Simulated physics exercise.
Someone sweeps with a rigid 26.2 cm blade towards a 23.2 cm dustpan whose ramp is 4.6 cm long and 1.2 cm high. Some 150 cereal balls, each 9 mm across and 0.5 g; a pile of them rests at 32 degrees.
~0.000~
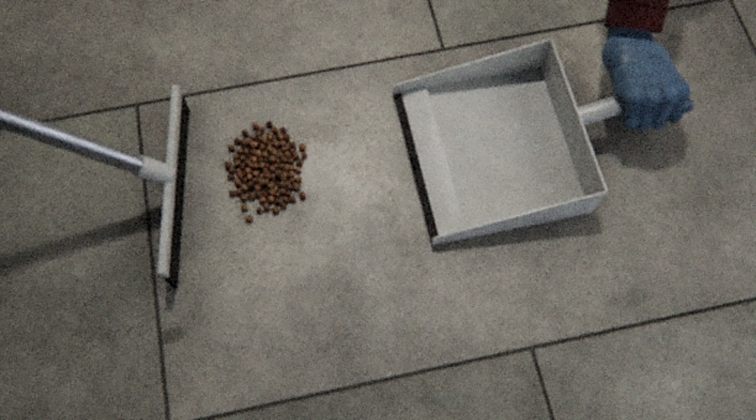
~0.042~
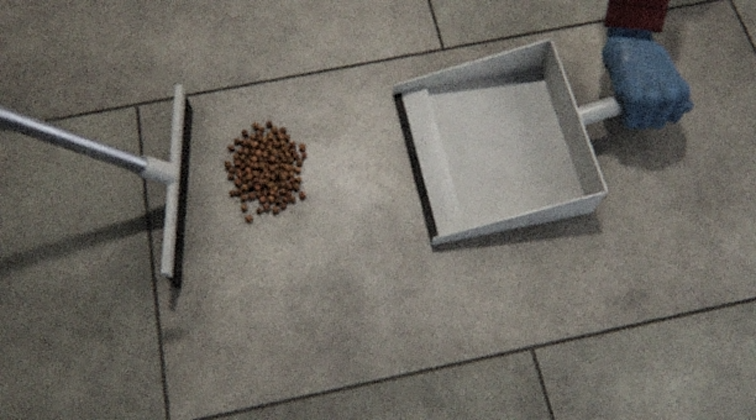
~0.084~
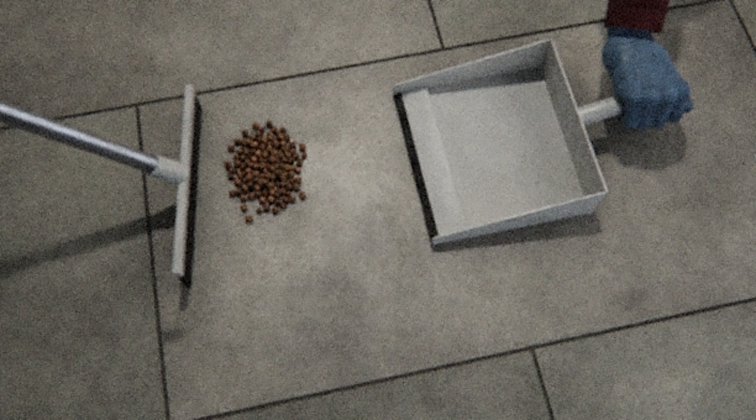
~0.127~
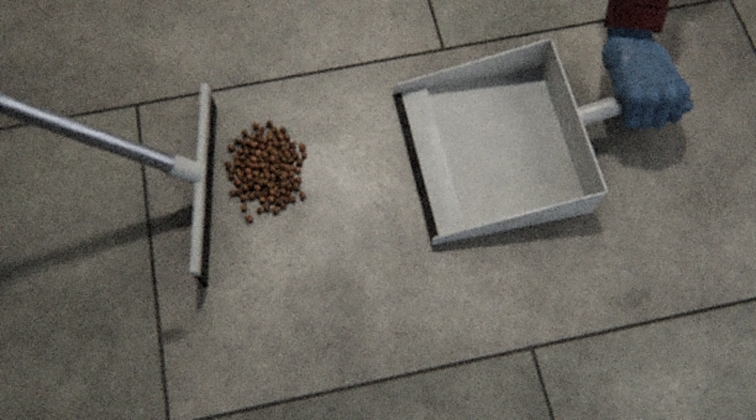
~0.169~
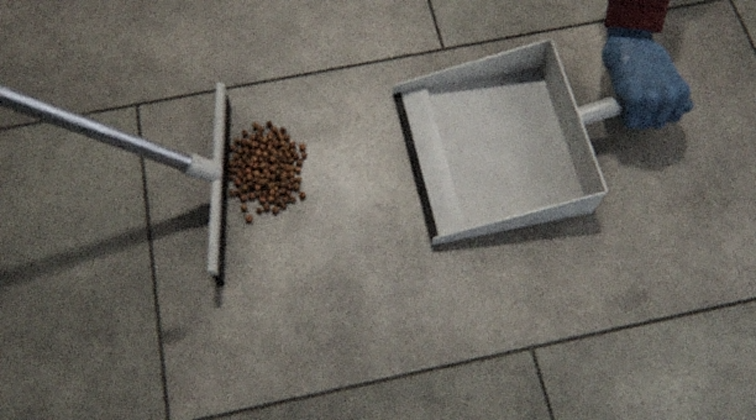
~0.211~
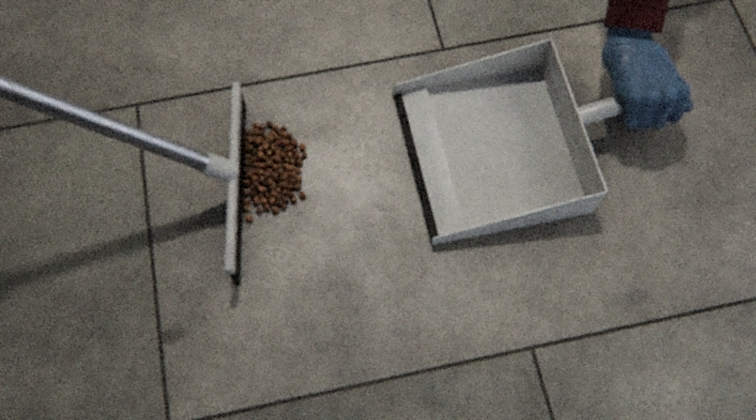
A long-handled blade slid rightward across grey floor tiles until it met a small pile of brown balls and began bunching its near edge, while a blue-gloved hand held a pale dustpan still.
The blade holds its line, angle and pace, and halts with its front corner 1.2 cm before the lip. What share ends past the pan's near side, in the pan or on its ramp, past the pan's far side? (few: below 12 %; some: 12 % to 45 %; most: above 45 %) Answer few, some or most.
Near side: Few, pan: Some, far side: Few.
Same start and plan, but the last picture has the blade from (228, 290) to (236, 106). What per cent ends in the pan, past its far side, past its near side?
Pan 35, far 0, near 10.
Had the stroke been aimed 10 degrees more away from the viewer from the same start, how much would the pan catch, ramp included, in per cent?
In that case some 30 per cent.
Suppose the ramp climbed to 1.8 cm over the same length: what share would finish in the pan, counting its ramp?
It would be near 30 per cent.
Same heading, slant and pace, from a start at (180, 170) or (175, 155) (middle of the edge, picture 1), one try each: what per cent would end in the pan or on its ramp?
About 20 and 15 per cent.
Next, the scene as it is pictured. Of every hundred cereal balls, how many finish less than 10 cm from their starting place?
Roughly 0 per cent.
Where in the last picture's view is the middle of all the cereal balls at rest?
At about (408, 163).
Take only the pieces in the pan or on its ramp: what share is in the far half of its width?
About 70 per cent.
After 0.41 s, middle of the blade 14 cm from the lip; 0 % over the lip, far side 0 %, near side 0 %.
After 0.55 s, middle of the blade 7 cm from the lip; 0 % over the lip, far side 0 %, near side 0 %.
Then, at 0.81 s, middle of the blade 3 cm from the lip; 35 % over the lip, far side 0 %, near side 0 %.
At rest (1.2 s), near side 0 %, pan 30 %, far side 0 %, in front of the lip or behind the blade 65 %.
